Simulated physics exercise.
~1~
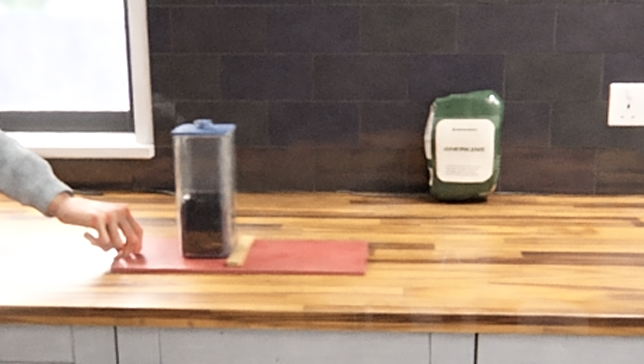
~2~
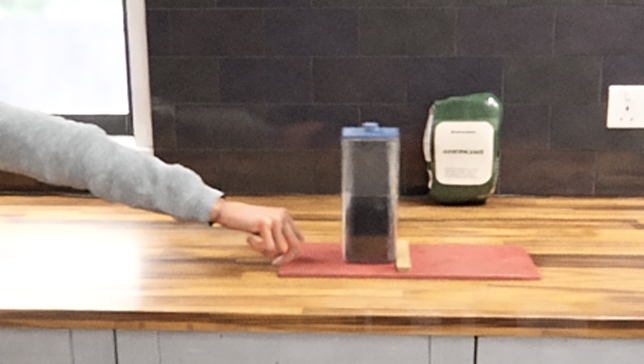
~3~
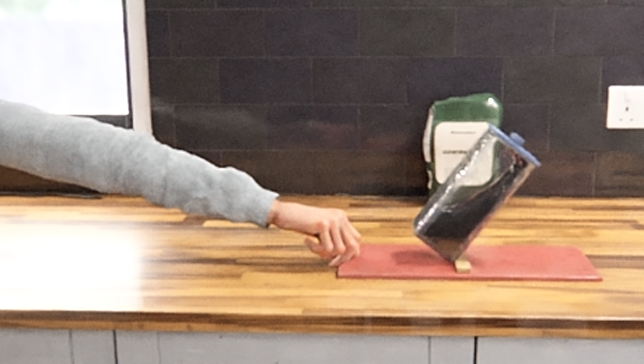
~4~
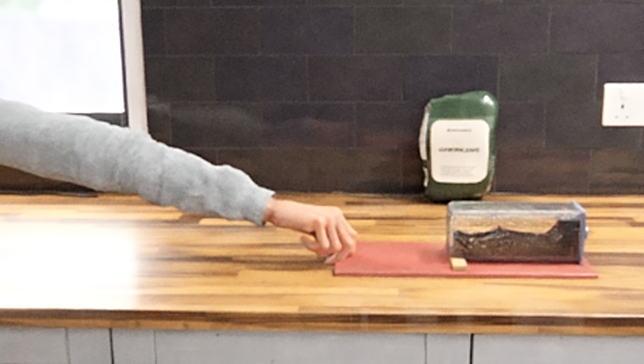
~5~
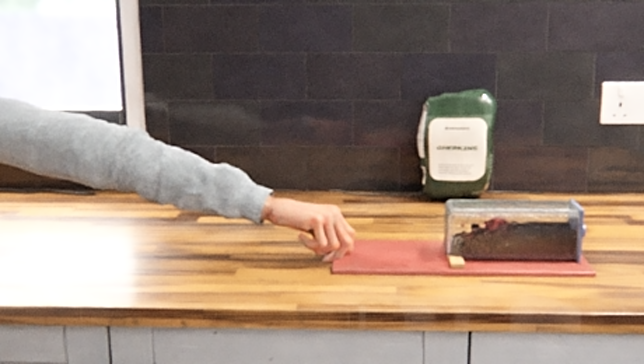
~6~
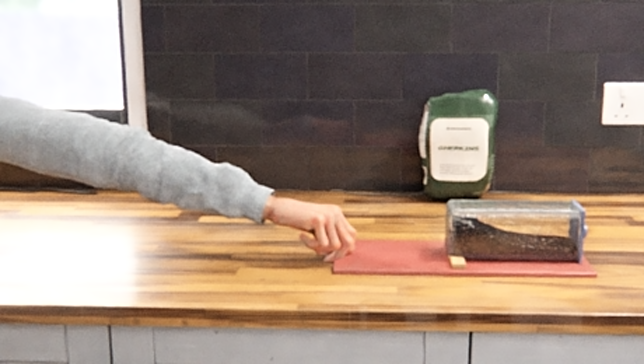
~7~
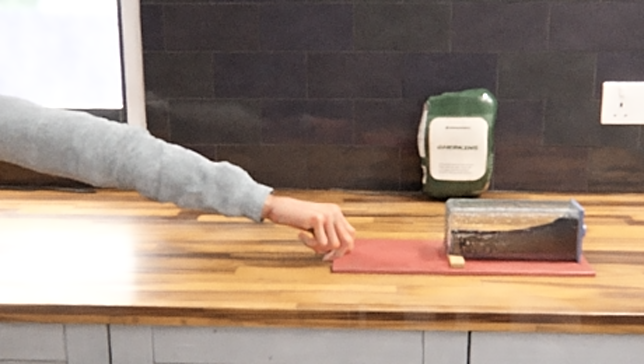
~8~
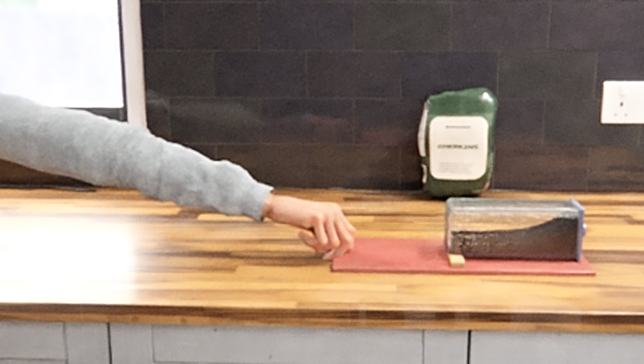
A capped flask rides right on a hand-moved red board, topples, and lies on its side.
